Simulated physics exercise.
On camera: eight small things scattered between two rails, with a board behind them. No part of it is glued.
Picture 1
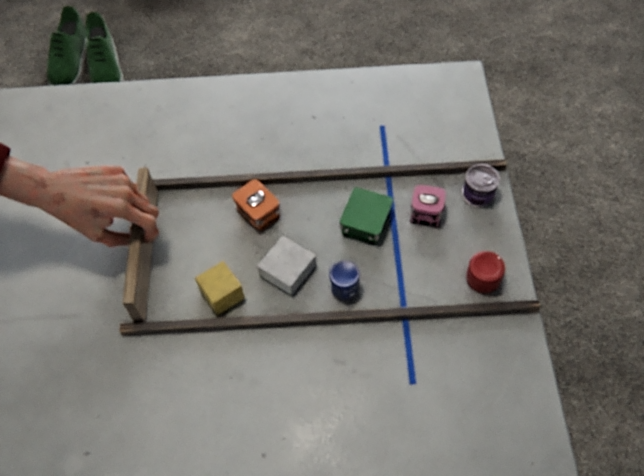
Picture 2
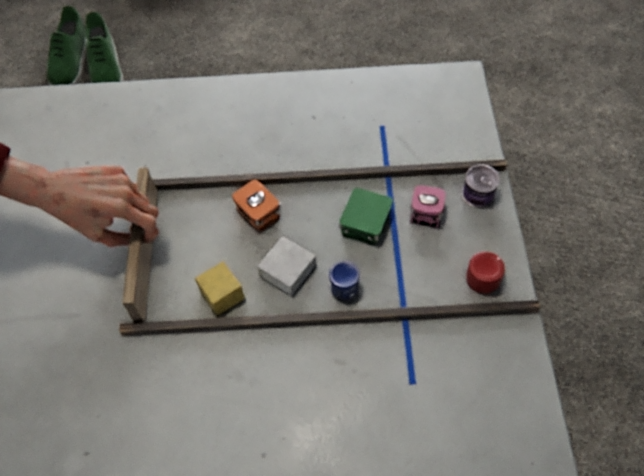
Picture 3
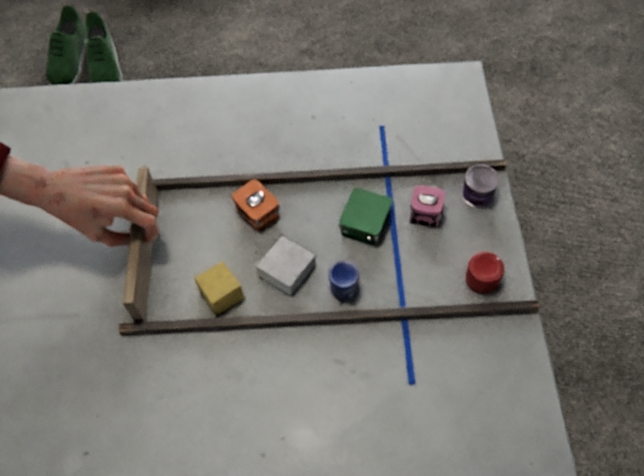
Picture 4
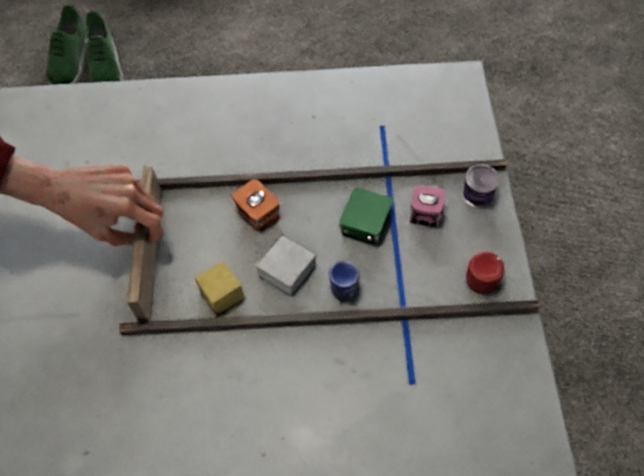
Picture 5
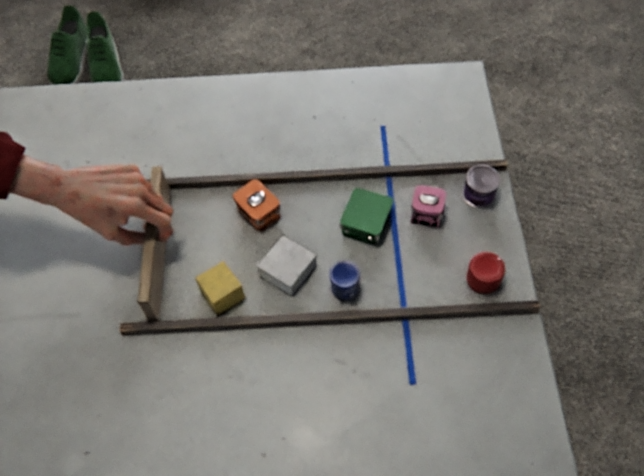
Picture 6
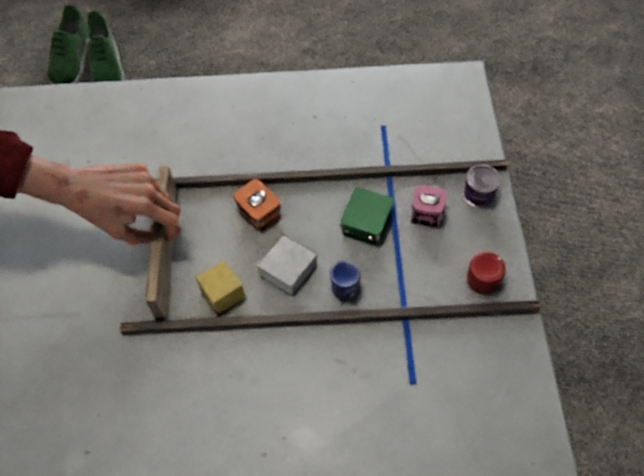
A hand holding a wooden board upright between two rails, then sliding it slightly right towards eight small, unmoving coloured objects.
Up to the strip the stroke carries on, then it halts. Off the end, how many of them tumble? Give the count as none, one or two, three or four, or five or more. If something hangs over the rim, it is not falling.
The count is none.
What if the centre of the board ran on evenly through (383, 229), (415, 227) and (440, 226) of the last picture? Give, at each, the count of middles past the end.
The numbers are 0, 0 and 2.
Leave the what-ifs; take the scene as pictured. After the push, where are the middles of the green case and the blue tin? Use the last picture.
(445, 208) and (450, 275), approximately.
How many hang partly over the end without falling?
Count: 1.
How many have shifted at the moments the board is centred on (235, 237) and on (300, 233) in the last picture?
At the first point the count is 2, at the second it's 4.
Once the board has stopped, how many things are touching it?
The answer is 3.
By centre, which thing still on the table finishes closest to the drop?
The purple pot.
Soon after, none off yet; purple pot at rest near (481, 187); red lid at rest near (486, 273); pink case at rest near (428, 206).
Then, none off yet; purple pot at rest near (481, 187); red lid at rest near (486, 273); pink case moved about its own width near (449, 204).
At rest, the number that fall off is zero.
